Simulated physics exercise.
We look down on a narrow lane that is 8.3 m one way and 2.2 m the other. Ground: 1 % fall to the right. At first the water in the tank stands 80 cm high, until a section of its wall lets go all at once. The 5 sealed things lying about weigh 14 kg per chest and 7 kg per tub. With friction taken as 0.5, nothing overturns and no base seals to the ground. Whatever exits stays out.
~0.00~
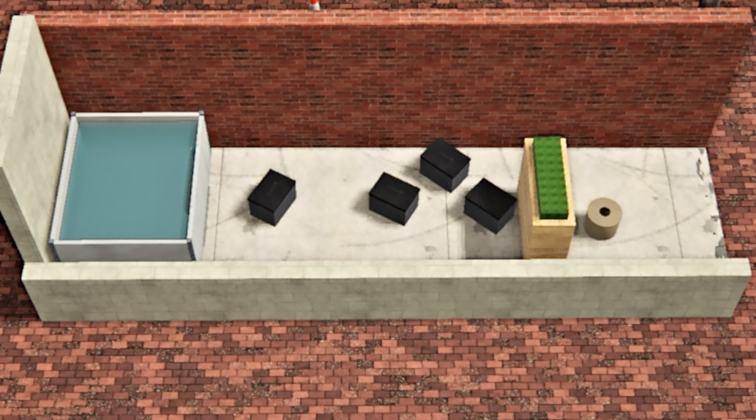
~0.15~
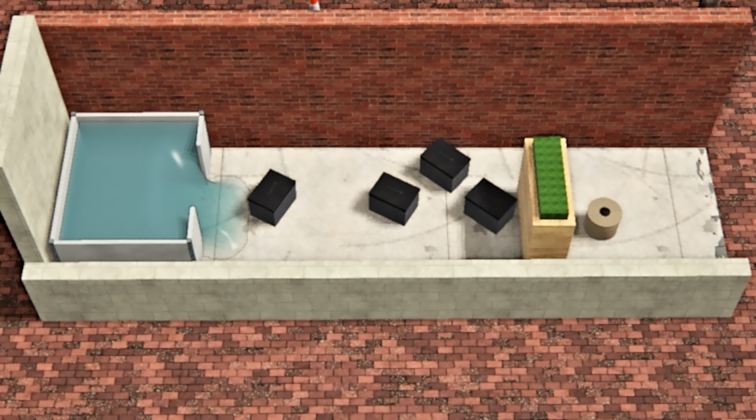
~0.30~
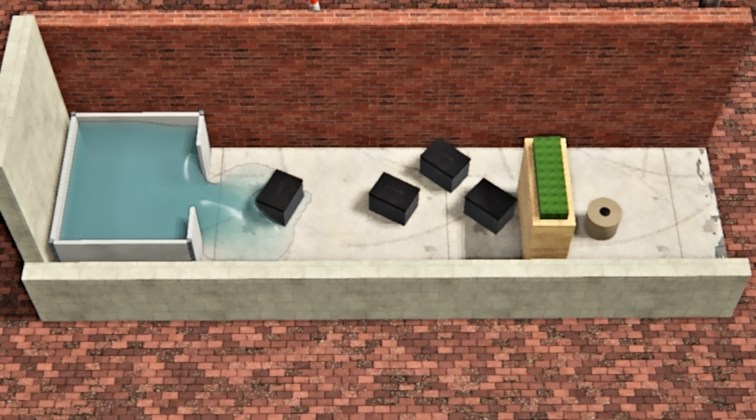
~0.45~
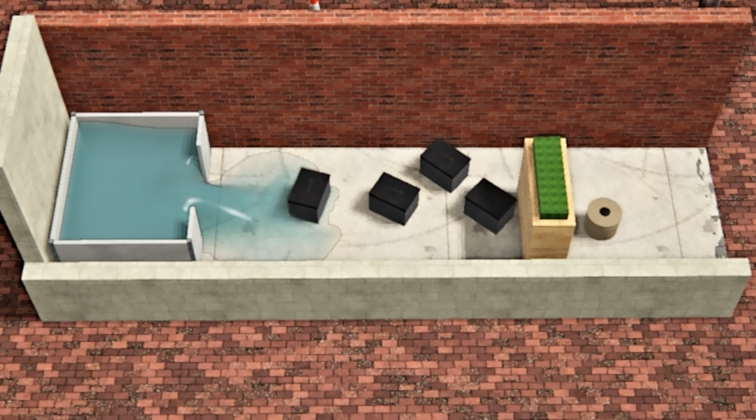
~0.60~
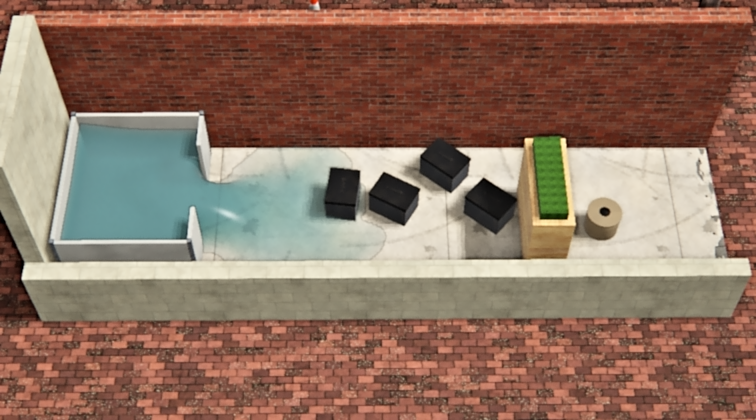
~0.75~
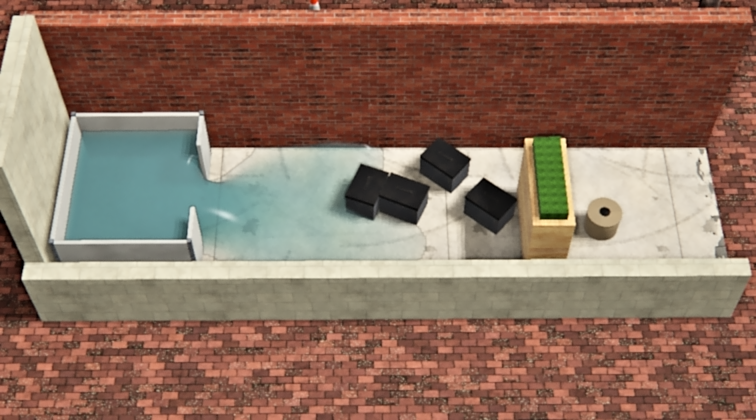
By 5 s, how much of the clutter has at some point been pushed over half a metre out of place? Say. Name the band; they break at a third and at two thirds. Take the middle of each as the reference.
Mid share, a third and over, under two thirds.
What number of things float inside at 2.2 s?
Total: 4.
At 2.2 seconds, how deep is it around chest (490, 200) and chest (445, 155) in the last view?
26 and 12 cm.
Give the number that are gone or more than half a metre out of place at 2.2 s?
Count: 3.
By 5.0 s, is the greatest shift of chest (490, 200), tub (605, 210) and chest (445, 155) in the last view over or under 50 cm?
In that order: Less, under, past it.
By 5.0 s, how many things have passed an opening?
1.
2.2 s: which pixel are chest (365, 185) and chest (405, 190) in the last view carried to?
Somewhere about (439, 145) and (464, 168).
After 1.1 s 2 of 5 are over 50 cm from their spots; 0 afloat.
After 2.2 s 3 of 5 are over 50 cm from their spots; 4 afloat.
After 3.5 s 3 of 5 are over 50 cm from their spots; 3 afloat.
After 5.0 s 2 of 5 are over 50 cm from their spots, and 3 have been at some point; 3 afloat.
